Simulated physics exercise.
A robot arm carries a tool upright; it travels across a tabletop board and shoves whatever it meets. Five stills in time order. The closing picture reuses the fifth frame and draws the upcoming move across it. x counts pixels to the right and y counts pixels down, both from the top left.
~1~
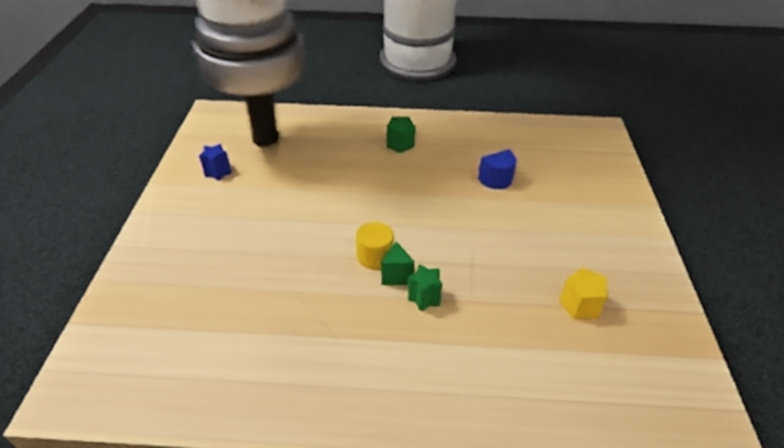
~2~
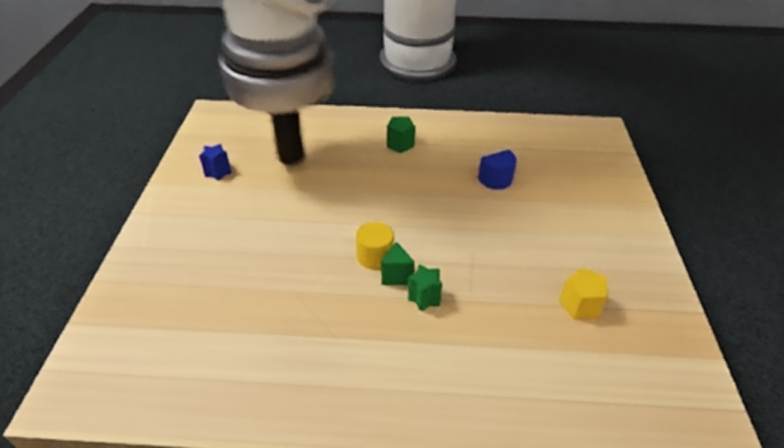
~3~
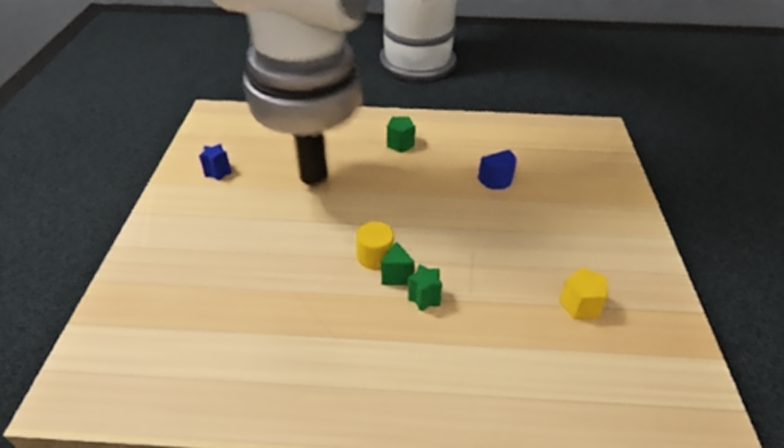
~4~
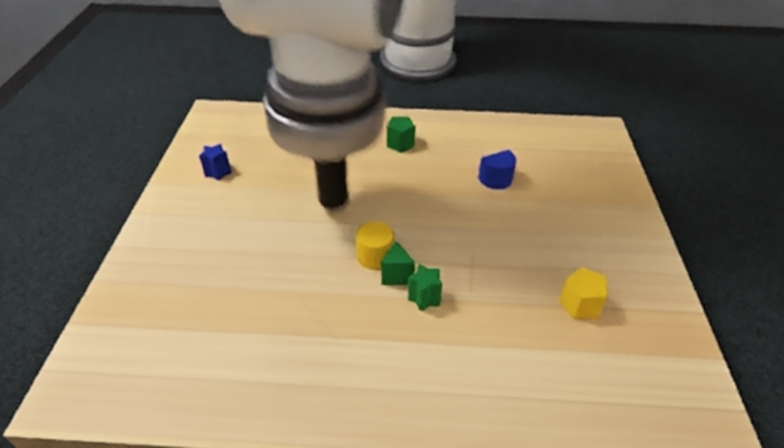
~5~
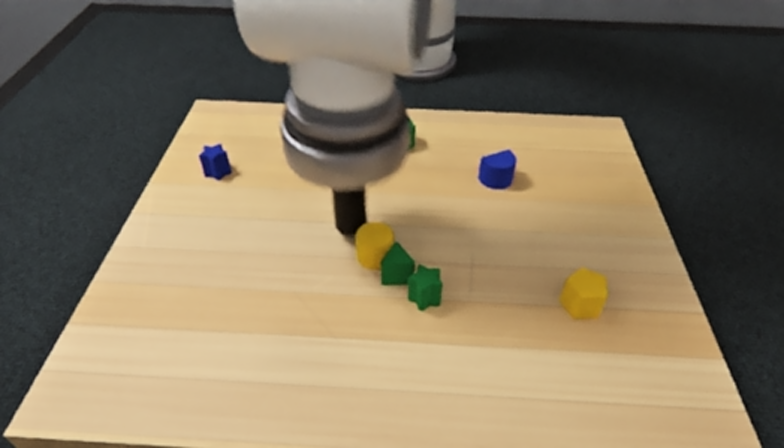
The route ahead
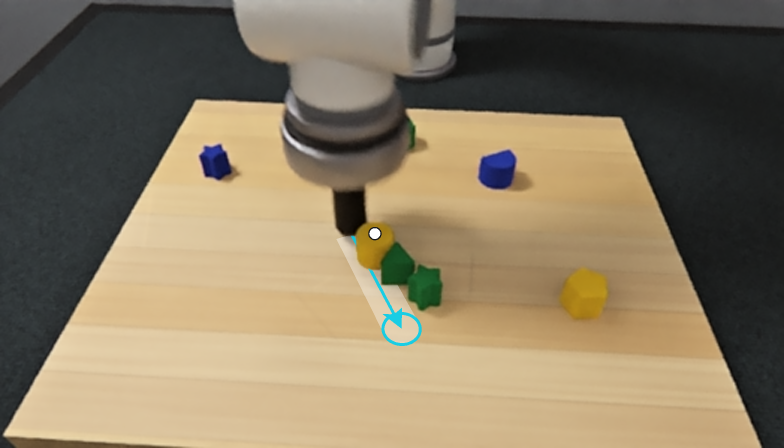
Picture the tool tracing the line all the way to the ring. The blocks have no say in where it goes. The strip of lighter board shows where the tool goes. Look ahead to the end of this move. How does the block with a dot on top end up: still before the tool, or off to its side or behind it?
Final position: To the side or behind.
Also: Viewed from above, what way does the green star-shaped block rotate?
Verdict: Counterclockwise.
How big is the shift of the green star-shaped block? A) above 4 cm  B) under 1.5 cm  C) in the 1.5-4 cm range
(A)
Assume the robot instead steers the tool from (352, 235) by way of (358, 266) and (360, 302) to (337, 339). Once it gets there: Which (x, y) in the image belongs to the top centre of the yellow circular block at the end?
My estimate: (398, 258).
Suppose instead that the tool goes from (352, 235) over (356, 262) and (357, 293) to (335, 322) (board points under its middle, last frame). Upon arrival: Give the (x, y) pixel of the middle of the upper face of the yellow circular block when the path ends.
The top centre is at (395, 258).
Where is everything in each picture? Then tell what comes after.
The first picture shows lower end of the tool at (266, 140), tops of blocks, yellow circular block at (375, 234), green triangular piece at (398, 255), green star-shaped block at (427, 276).
The second picture shows tool at (291, 157), blocks as before.
The third picture shows tool at (314, 177), blocks as before.
The fourth picture shows tool at (334, 200), blocks as before.
The fifth picture shows tool at (351, 225), yellow circular block at (375, 234), green triangular piece at (398, 255), green star-shaped block at (427, 276).
The drawn path runs straight from (352, 235) to (402, 329); the dot is on the yellow circular block.
The first path, step by step. One third of the way, tool at (367, 254); yellow circular block at (399, 254); green triangular piece at (420, 273), turned 35° clockwise; green star-shaped block at (445, 288), turned 15° anticlockwise.
Two thirds of the way, tool at (384, 286); yellow circular block at (423, 272); green triangular piece at (445, 292), turned 30° clockwise; green star-shaped block at (472, 301), turned 30° anticlockwise.
At the end, tool at (402, 320); yellow circular block at (428, 275); green triangular piece at (449, 296), turned 30° clockwise; green star-shaped block at (477, 303), turned 35° anticlockwise.
